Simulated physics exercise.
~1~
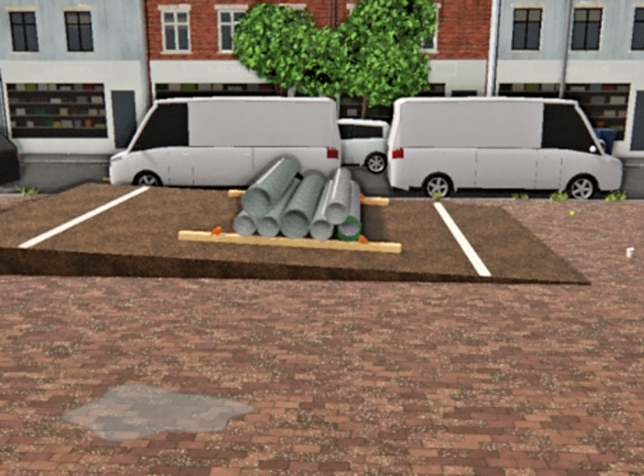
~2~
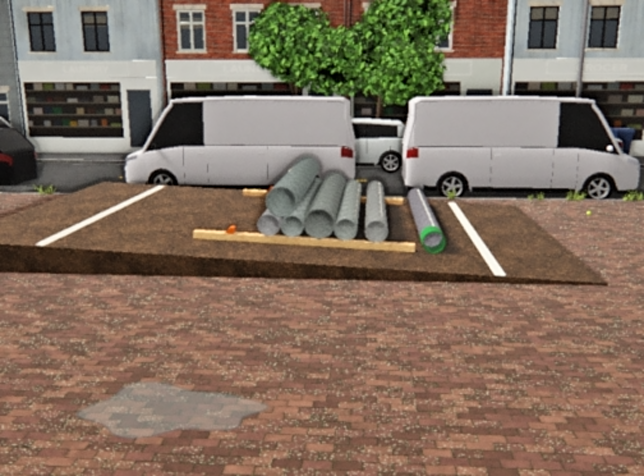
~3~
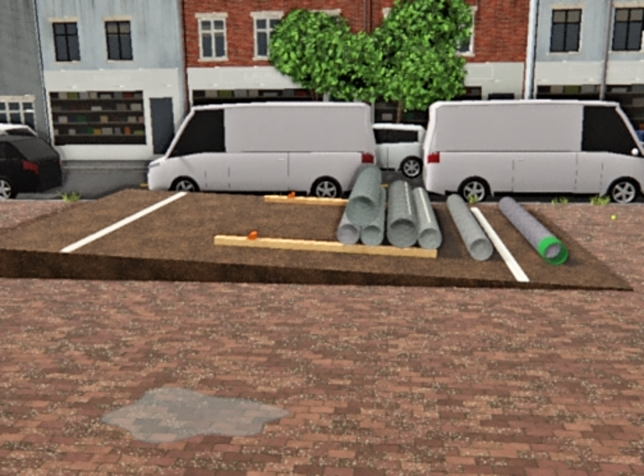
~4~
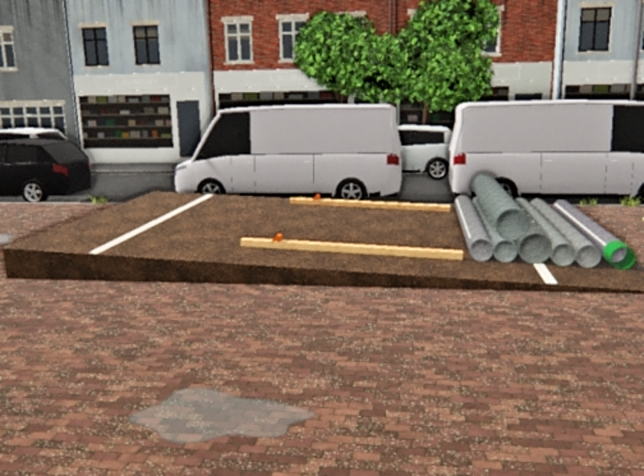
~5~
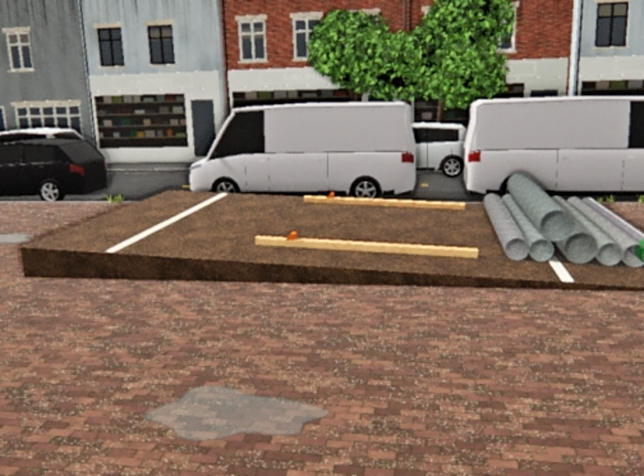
We see a stack of hollow grey pipes on timber bearers in front of parked vans, one pipe marked green at its end. The pipes roll off to the right, the green one leading past the white line, and they end bunched together around that line, leaving the bearers empty.
